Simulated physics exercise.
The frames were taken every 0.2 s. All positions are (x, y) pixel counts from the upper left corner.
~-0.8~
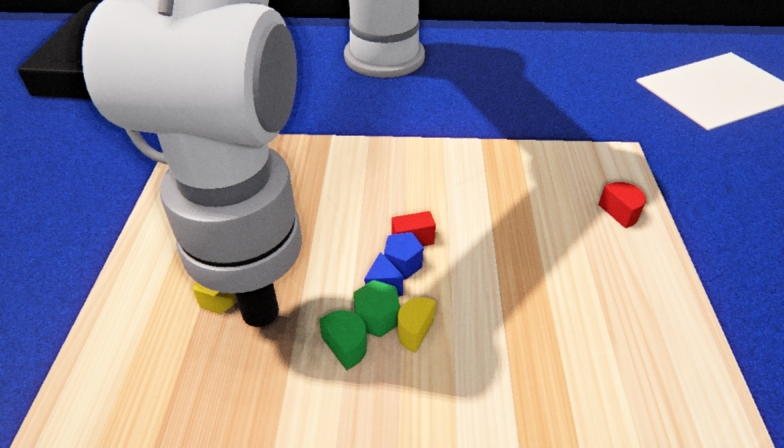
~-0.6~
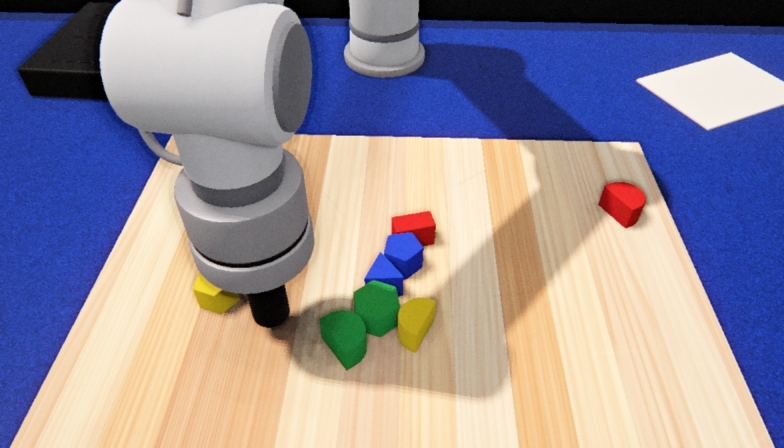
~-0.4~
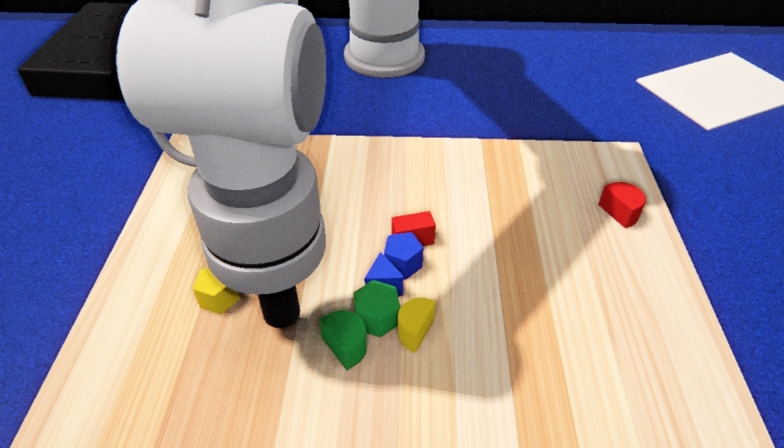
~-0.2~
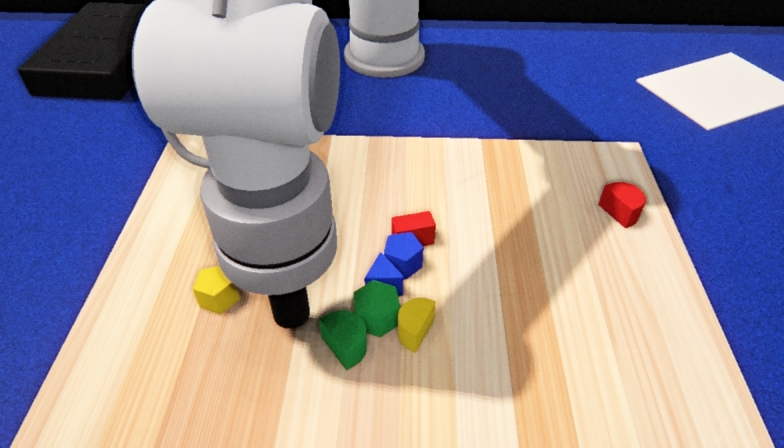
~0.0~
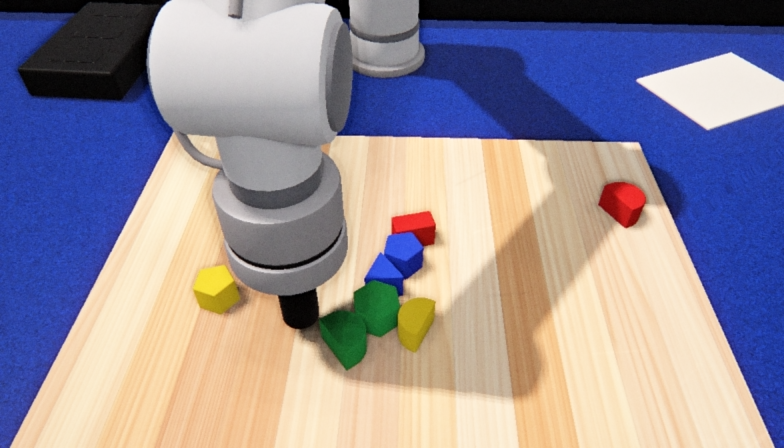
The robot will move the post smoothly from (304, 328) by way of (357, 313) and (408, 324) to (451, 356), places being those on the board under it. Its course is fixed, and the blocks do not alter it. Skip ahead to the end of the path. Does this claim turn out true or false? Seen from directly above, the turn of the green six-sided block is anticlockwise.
The claim holds.
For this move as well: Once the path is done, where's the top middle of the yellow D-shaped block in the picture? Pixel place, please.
Expect it around (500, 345).
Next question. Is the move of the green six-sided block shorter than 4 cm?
No, that is not how it ends up.
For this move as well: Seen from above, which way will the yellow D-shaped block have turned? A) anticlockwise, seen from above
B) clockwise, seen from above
B.
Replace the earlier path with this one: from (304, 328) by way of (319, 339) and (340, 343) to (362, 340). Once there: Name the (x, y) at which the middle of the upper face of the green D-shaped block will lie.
It comes to (403, 342).
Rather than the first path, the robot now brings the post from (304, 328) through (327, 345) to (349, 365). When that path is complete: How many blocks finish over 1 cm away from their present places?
My guess is one.
What follows on the original path. One third of the way, post (356, 300); green D-shaped block (353, 330); green six-sided block (396, 297); yellow D-shaped block (430, 317), turned 15° clockwise.
Two thirds of the way, post (409, 312); green D-shaped block (353, 330); green six-sided block (449, 302); yellow D-shaped block (472, 335), turned 90° clockwise.
At the end, post (453, 344); green D-shaped block (353, 330); green six-sided block (470, 306), turned 35° anticlockwise; blue triangle still; yellow D-shaped block (500, 345), turned 95° clockwise.
